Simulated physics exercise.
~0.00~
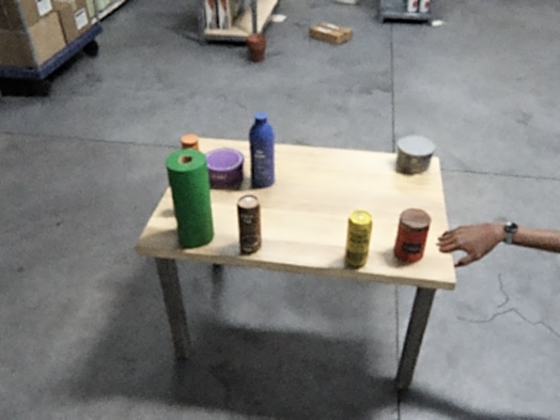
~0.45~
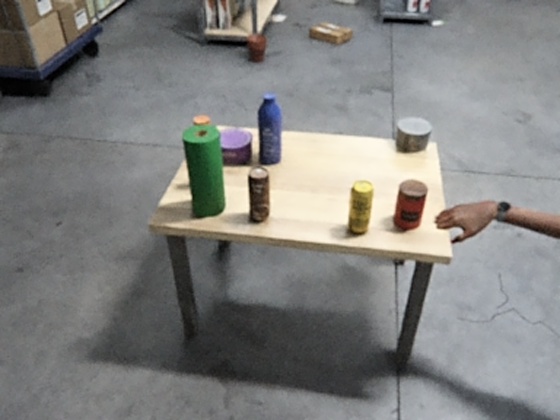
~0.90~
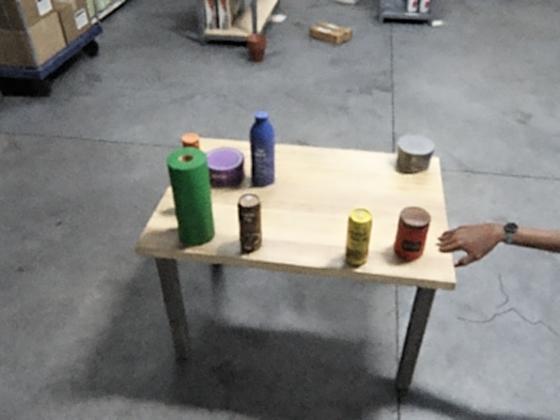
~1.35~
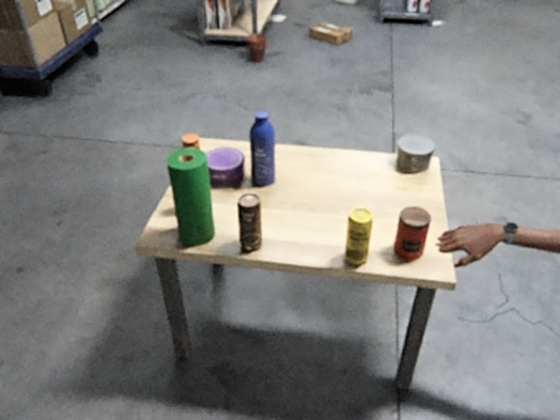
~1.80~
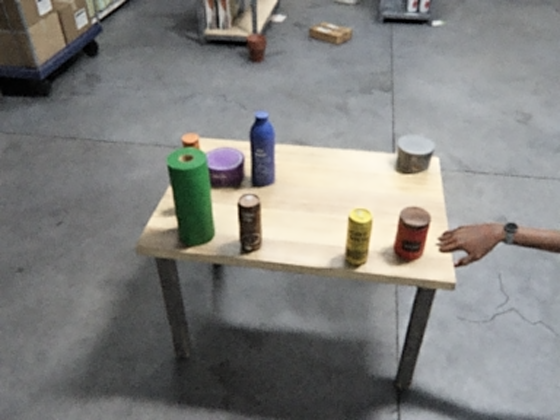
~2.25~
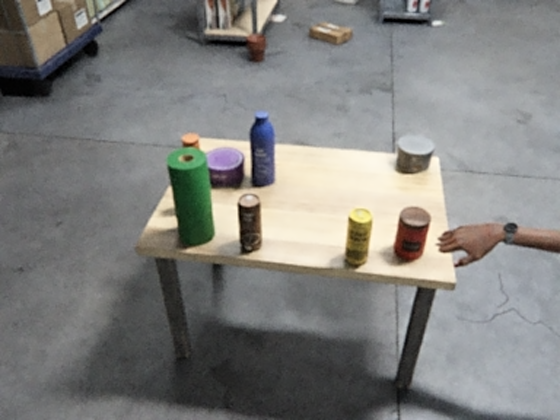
Small wooden table holding upright cans, tubs and bottles shifting away, then jerking back as a hand rests at its right edge.
